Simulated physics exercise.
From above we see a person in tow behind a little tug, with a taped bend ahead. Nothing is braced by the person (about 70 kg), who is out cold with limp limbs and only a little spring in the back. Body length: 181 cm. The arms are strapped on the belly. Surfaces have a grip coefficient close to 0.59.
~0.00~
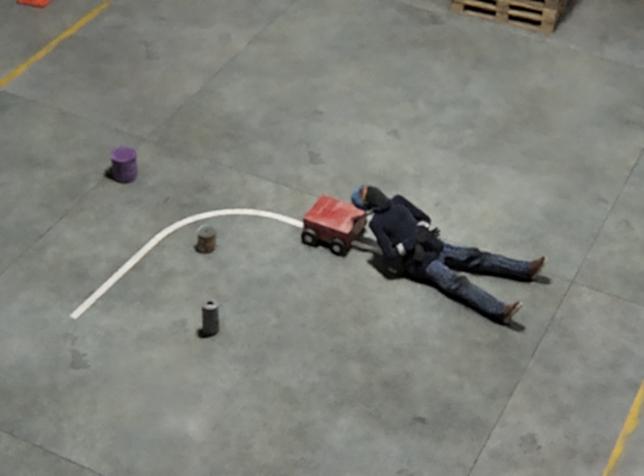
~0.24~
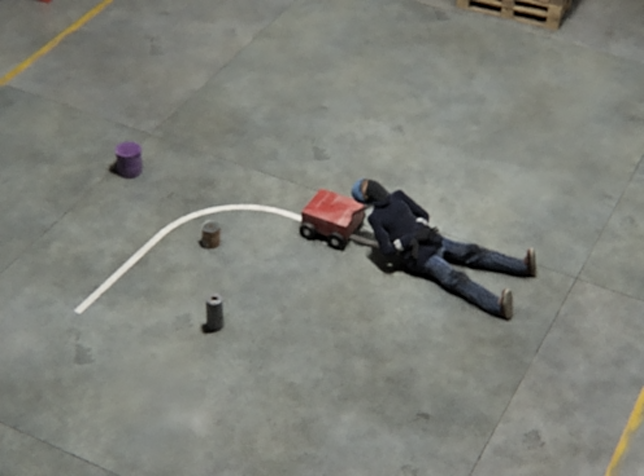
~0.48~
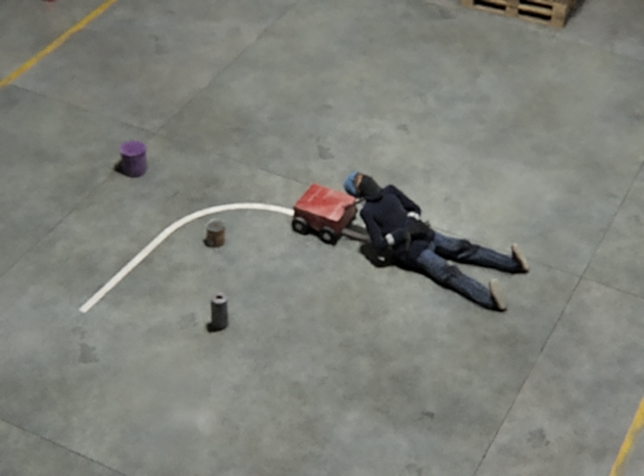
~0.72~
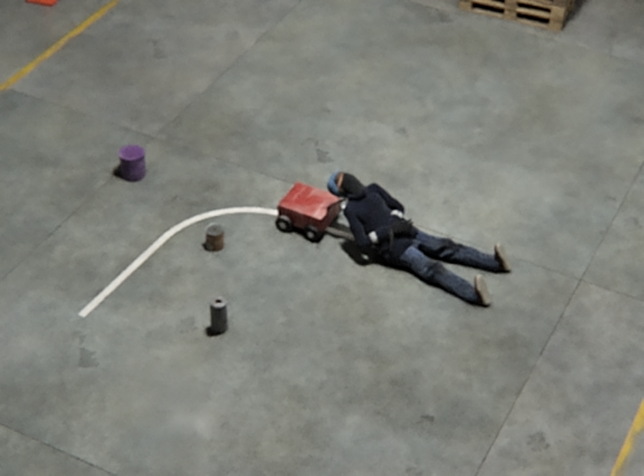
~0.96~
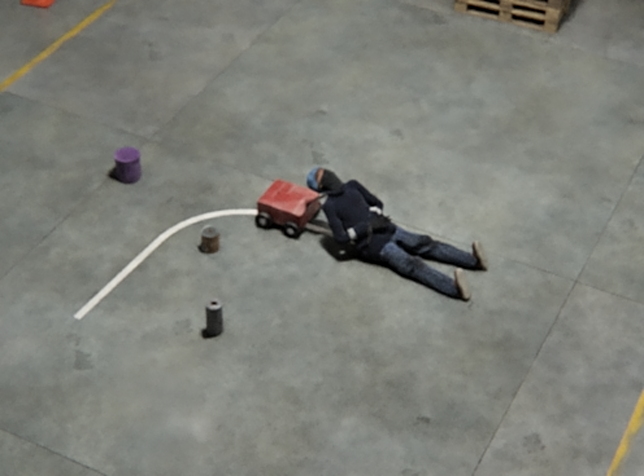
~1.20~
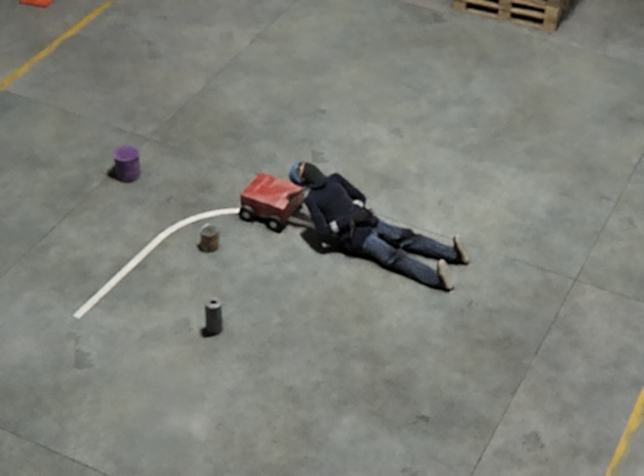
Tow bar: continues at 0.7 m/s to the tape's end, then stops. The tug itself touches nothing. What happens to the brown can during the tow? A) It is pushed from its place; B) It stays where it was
It is pushed from its place.
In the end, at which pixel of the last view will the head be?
At about (58, 276).
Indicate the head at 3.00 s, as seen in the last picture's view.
Head position: Roughly (169, 176) in the last view.
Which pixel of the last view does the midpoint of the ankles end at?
Near (191, 241).
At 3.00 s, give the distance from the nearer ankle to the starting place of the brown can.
I'd say close to 100 cm.
After 2.30 s the brown can is where it stood, near (210, 239) in the last picture's view; the purple bucket where it stood; the nearer ankle is 138 cm from that spot.
After 3.00 s the brown can is where it stood, near (210, 239) in the last picture's view; the nearer ankle is 104 cm from that spot.
After 3.80 s the brown can is where it stood, near (210, 239) in the last picture's view; the purple bucket where it stood; the nearer ankle is 69 cm from that spot.
After 4.50 s the brown can is 19 cm from where it stood, near (199, 251) in the last picture's view; the purple bucket where it stood; the nearer ankle is 33 cm from that spot.
By 5.4 s, brown can gets knocked; grey post stays put; purple bucket stays put.
